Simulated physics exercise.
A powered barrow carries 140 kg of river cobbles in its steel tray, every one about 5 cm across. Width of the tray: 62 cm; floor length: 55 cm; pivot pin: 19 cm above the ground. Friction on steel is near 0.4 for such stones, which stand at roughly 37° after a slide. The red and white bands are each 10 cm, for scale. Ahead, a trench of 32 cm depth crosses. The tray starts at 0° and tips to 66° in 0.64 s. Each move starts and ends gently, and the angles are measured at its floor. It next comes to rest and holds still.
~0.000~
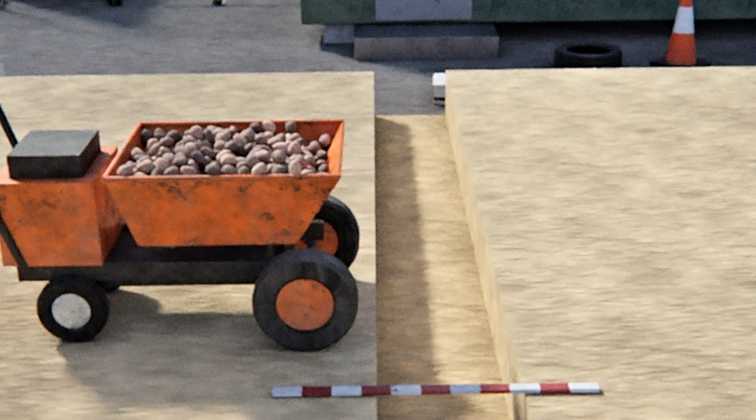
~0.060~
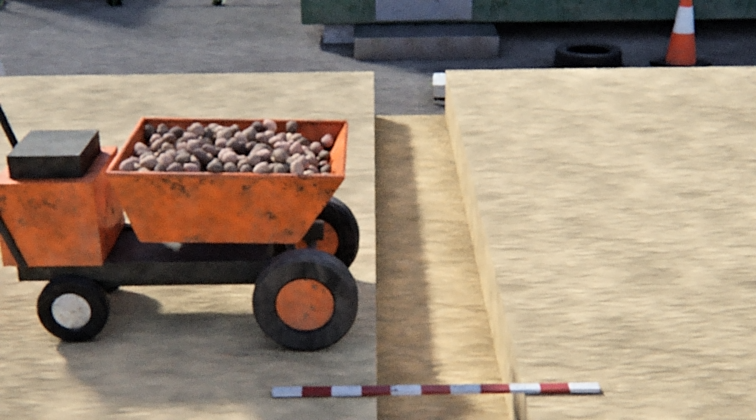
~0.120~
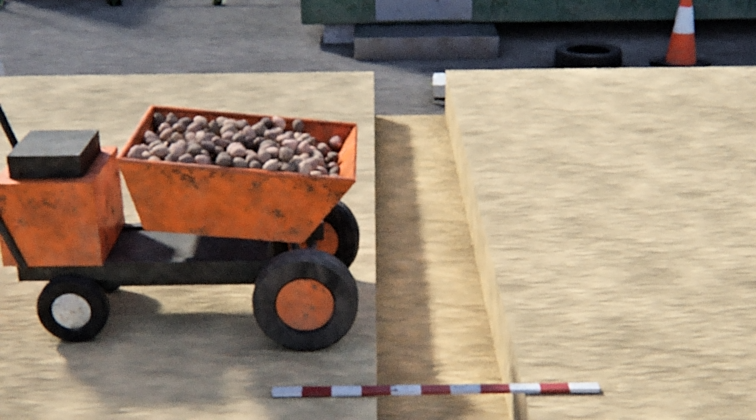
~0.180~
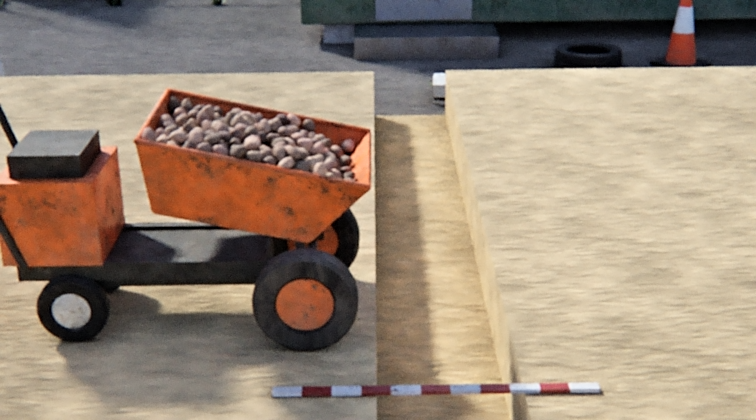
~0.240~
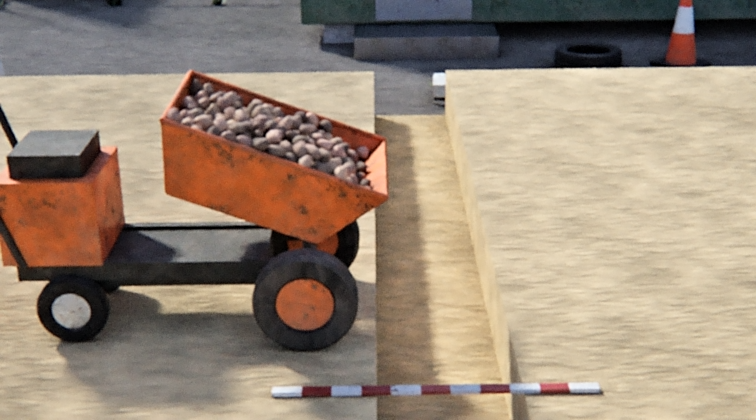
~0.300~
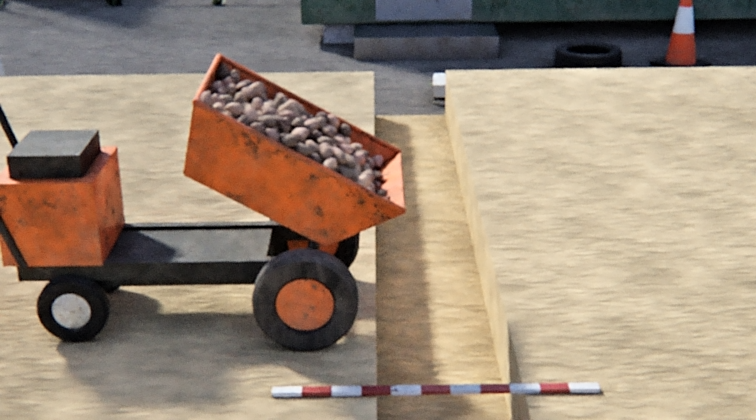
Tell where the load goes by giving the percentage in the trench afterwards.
About 45 per cent of the load is in the trench.
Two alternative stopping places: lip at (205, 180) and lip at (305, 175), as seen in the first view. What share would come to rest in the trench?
From the first spot near 65, from the second near 65 per cent.
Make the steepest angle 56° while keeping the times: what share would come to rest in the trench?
I'd guess some 30 in a hundred.
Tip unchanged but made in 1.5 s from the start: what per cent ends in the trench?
In that case some 65 per cent.
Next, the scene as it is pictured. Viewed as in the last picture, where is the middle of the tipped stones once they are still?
Somewhere near pixel (496, 356).
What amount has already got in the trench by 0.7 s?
By then, around 20 percent.
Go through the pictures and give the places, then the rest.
The tray is at 0°, its lip at (340, 177); the top of the load is at (225, 138), in the first frame.
Lip at (344, 178), floor tilted 2°, highest stones at (226, 136); the stones move at 0.4 m/s on average, in the second frame.
Lip at (354, 181), floor tilted 6°, highest stones at (217, 129); the stones move at 0.8 m/s on average, in the third frame.
Lip at (370, 188), floor tilted 13°, highest stones at (187, 113); the stones move at 1.1 m/s on average, in the fourth frame.
Lip at (388, 198), floor tilted 21°, highest stones at (209, 98); the stones move at 1.3 m/s on average, in the fifth frame.
Lip at (405, 212), floor tilted 30°, highest stones at (232, 85); the stones move at 1.3 m/s on average, in the sixth frame.
After 0.5 s the floor is at 56°; 100 % in the tray; the foremost stones are at (425, 219).
After 0.7 s the floor is at 66°; 77 % in the tray, 18 % in the trench, 6 % past the trench; the foremost stones are at (534, 293).
After 1.1 s the floor is at 66°; 37 % in the tray, 25 % in the trench, 38 % past the trench; the foremost stones are at (713, 303).
After 3.0 s the floor is at 66°; 16 % in the tray, 45 % in the trench, 38 % past the trench; the foremost stones are past the picture's edge.
